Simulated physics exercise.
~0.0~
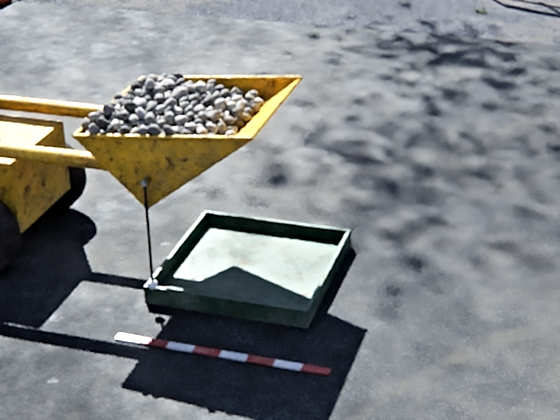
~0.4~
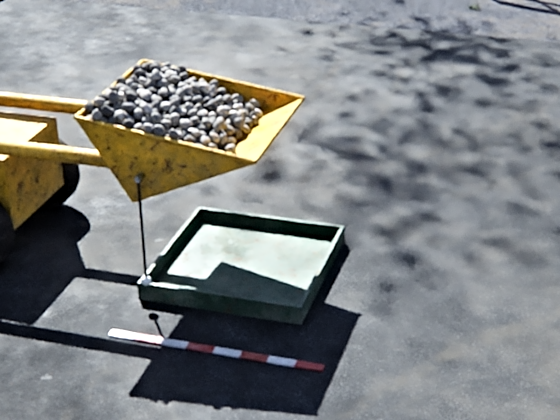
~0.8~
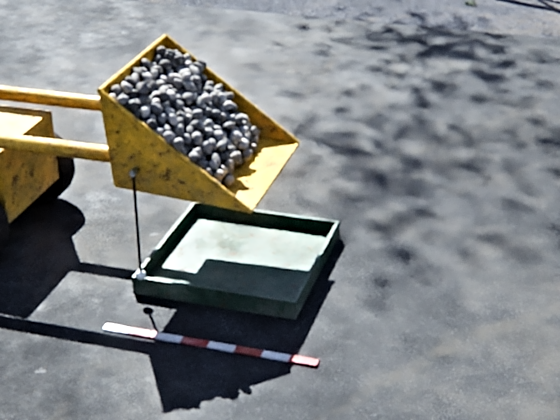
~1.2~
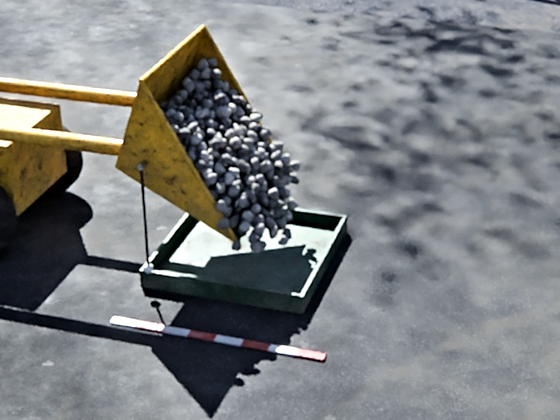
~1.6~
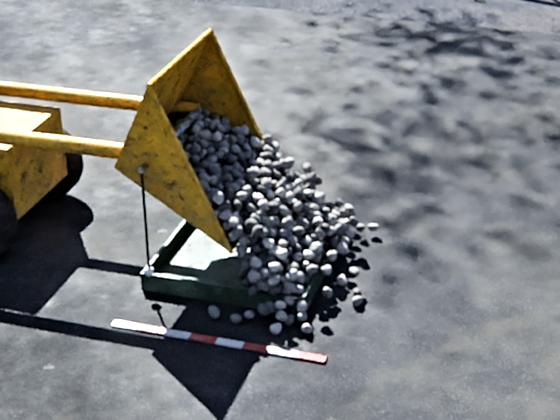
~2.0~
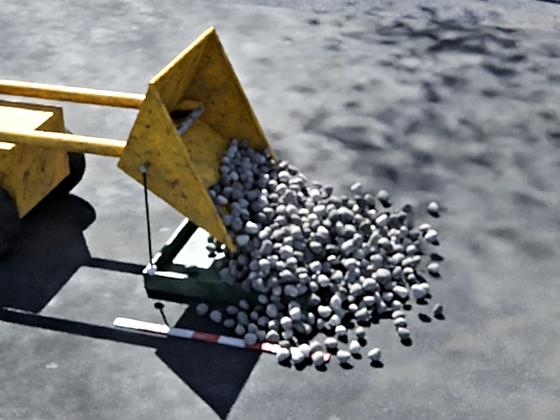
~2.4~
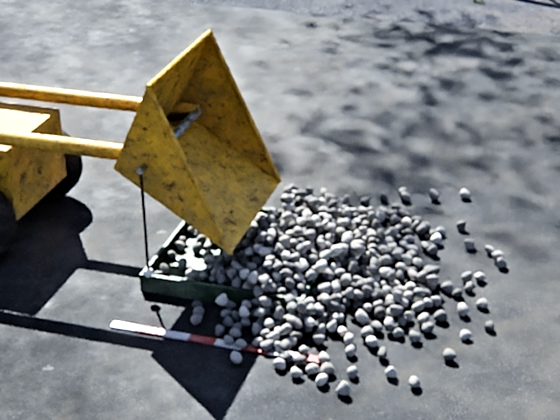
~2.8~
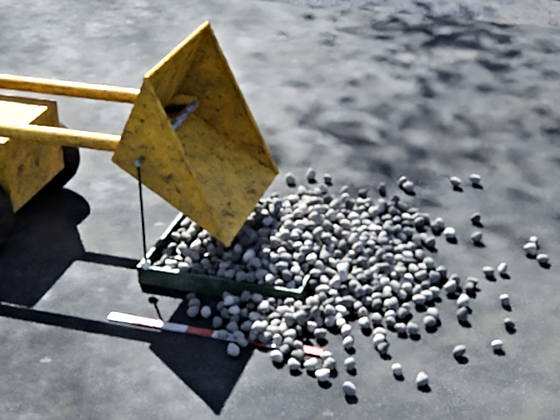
On sunlit grey pavement, a yellow loader tips its raised bucket of rounded grey stones toward a shallow green bin, and the stones pour out to the right, filling the bin and spilling well past it, partly covering a red-and-white striped staff, until the tilted bucket is empty.
